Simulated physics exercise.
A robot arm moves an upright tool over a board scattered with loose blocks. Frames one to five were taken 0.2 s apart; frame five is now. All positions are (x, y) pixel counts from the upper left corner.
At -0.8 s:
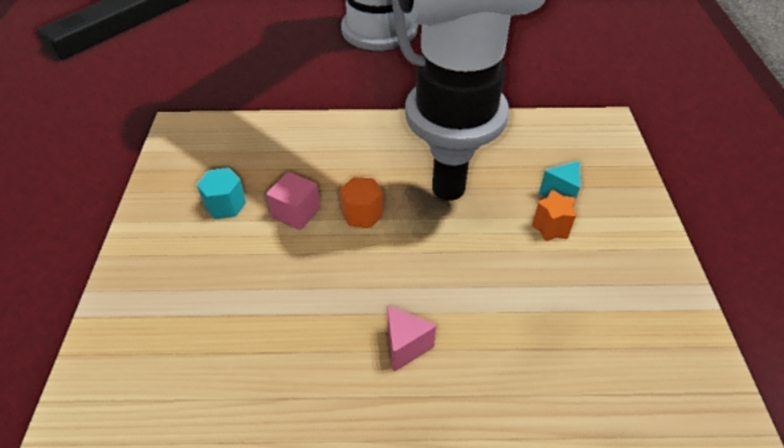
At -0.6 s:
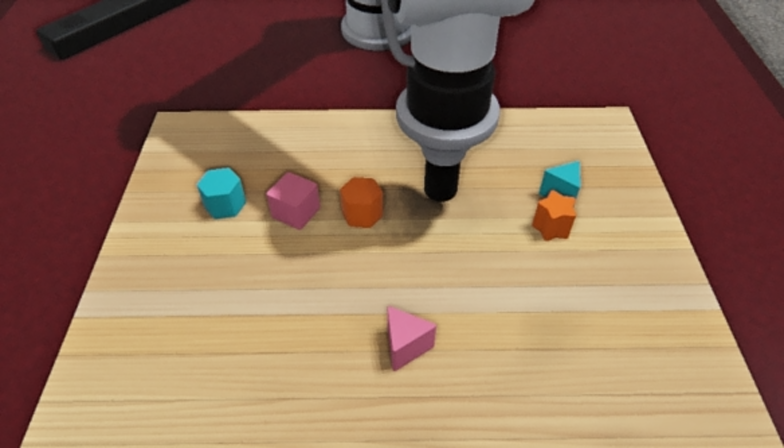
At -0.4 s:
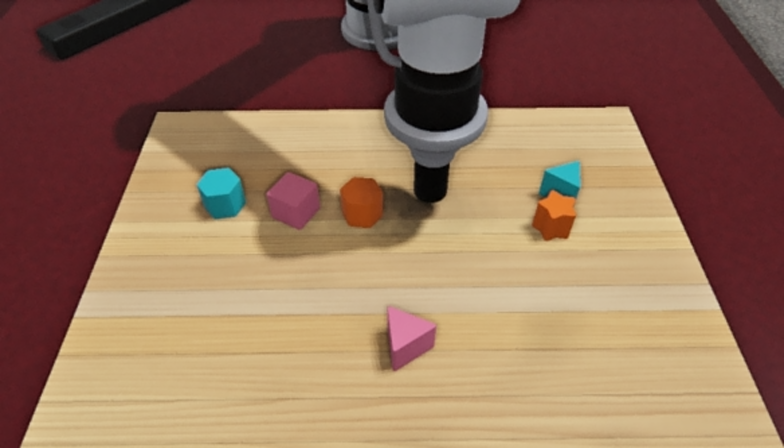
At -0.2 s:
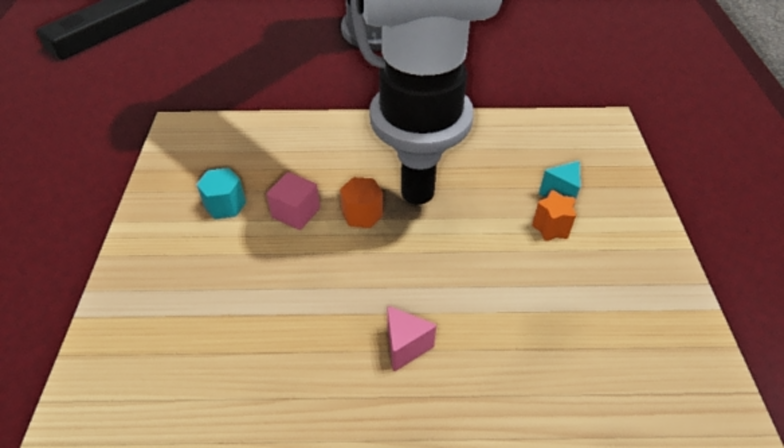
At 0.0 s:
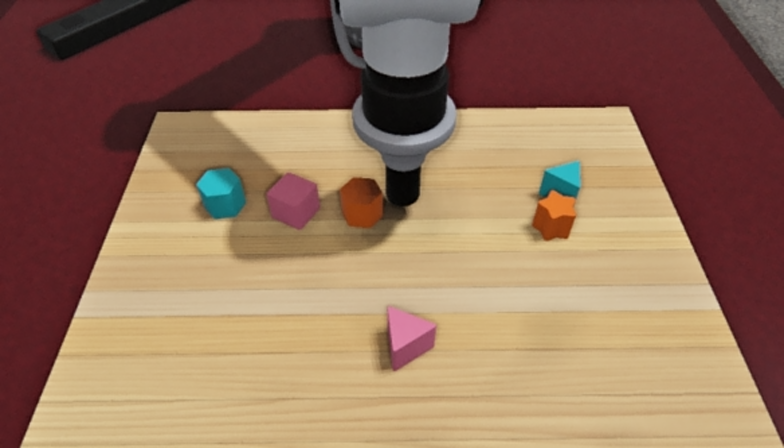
On a wooden board, a robot arm moves its black tool left toward still blocks.
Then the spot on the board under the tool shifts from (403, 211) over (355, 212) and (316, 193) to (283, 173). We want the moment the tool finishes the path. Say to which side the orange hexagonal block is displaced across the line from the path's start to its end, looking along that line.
Answer: Leftward.
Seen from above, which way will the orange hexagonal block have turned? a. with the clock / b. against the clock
That would be b.
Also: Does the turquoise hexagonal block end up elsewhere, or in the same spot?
That block gets shifted.
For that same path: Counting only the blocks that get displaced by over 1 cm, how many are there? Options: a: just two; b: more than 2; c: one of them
Answer: B.
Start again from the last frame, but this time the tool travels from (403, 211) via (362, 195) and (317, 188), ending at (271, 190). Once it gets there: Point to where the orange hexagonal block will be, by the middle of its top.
Just about (331, 192).
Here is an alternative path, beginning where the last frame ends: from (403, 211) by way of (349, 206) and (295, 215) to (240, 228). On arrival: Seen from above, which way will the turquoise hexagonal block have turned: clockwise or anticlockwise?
Short answer: Clockwise.
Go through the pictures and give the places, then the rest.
Lower end of the tool (448, 190), tops of blocks, turquoise hexagonal block (218, 182), pink square (292, 189), orange hexagonal block (361, 190), in the first frame.
Tool (440, 191), blocks as before, in the second frame.
Tool (430, 193), blocks as before, in the third frame.
Tool (418, 194), blocks as before, in the fourth frame.
Tool (403, 196), turquoise hexagonal block (218, 182), pink square (292, 189), orange hexagonal block (361, 190), in the fifth frame.
On the path given first. One third of the way, tool (352, 196); pink square (276, 185), turned 20° anticlockwise; orange hexagonal block (315, 190), turned 20° clockwise.
Two thirds of the way, tool (313, 178); turquoise hexagonal block (202, 181); pink square (239, 184), turned 20° anticlockwise; orange hexagonal block (279, 182).
At the end, tool (280, 158); turquoise hexagonal block (198, 181); pink square (234, 185), turned 20° anticlockwise; orange hexagonal block (274, 182), turned 25° anticlockwise.
